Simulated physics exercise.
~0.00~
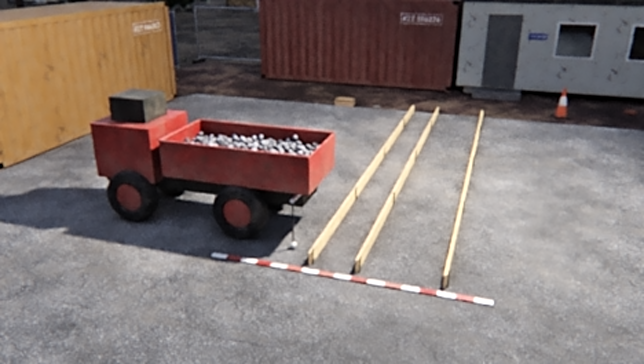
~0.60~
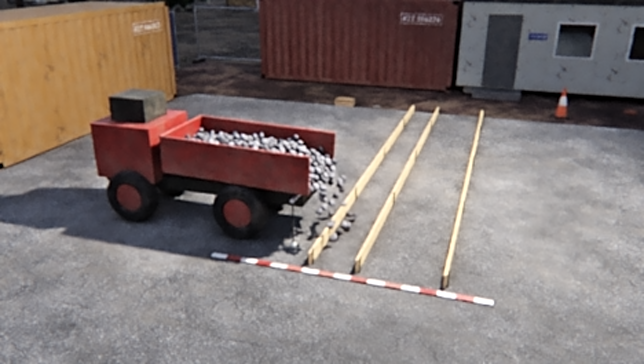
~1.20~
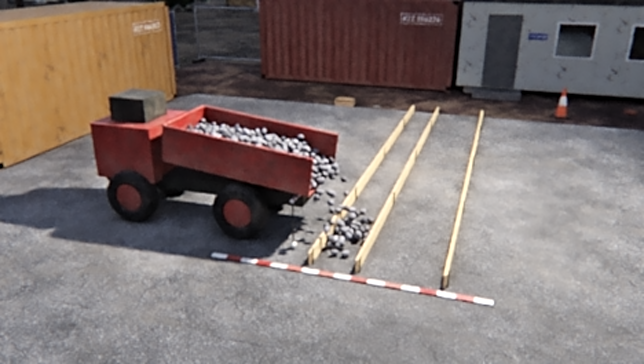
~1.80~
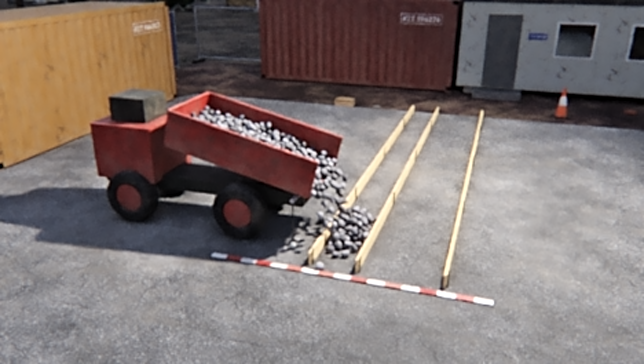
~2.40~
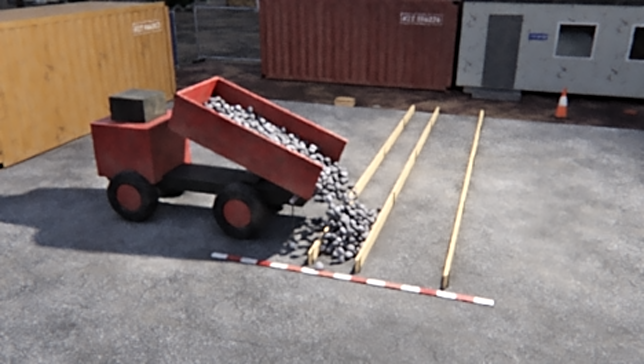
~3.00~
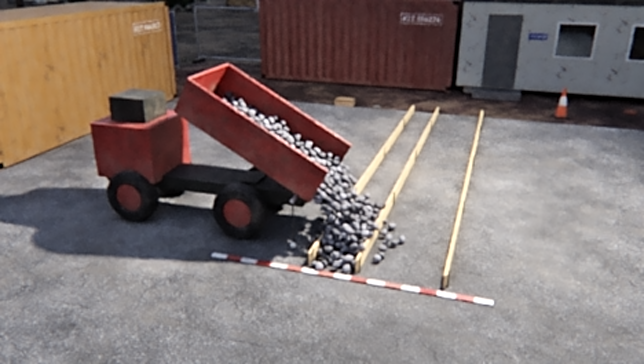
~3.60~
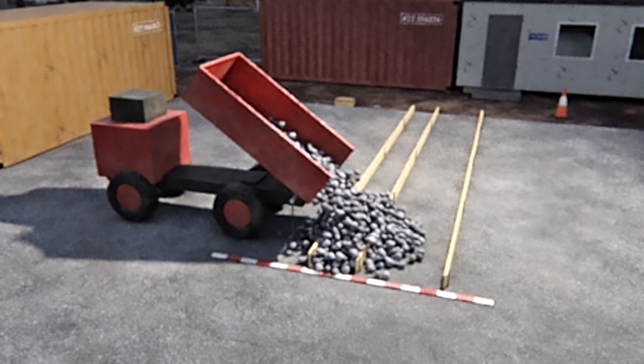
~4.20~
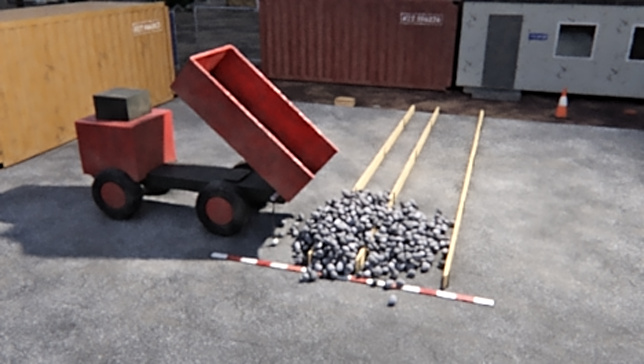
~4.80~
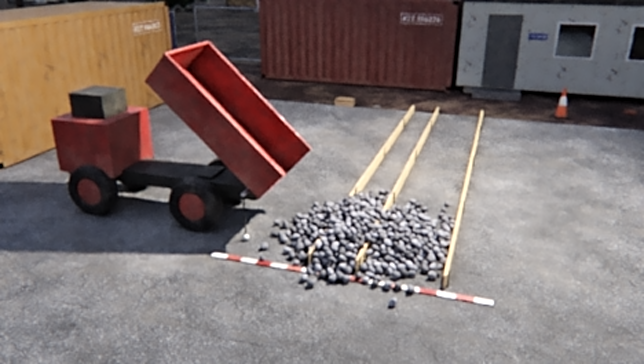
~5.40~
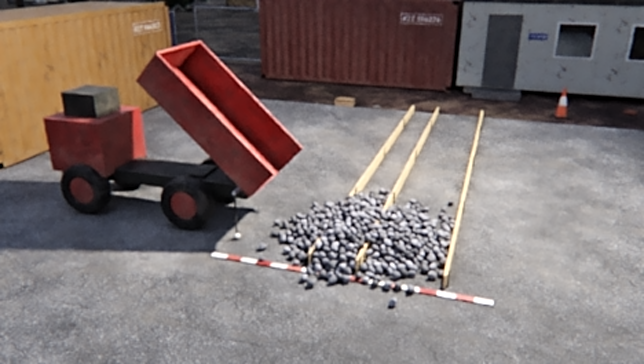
In a paved yard bordered by shipping containers and a grey cabin, a red tipper truck loaded with rounded stones stands left of three wooden planks and a red-and-white striped staff. Its body begins to tilt, and stones spill from the open rear end onto the ground beside and between the nearest planks. As the body rises more steeply, the heap grows and spreads rightward over the middle plank. The truck then rolls left, its raised body empty. It stops with the body still up, leaving a broad, low pile reaching the far right plank.
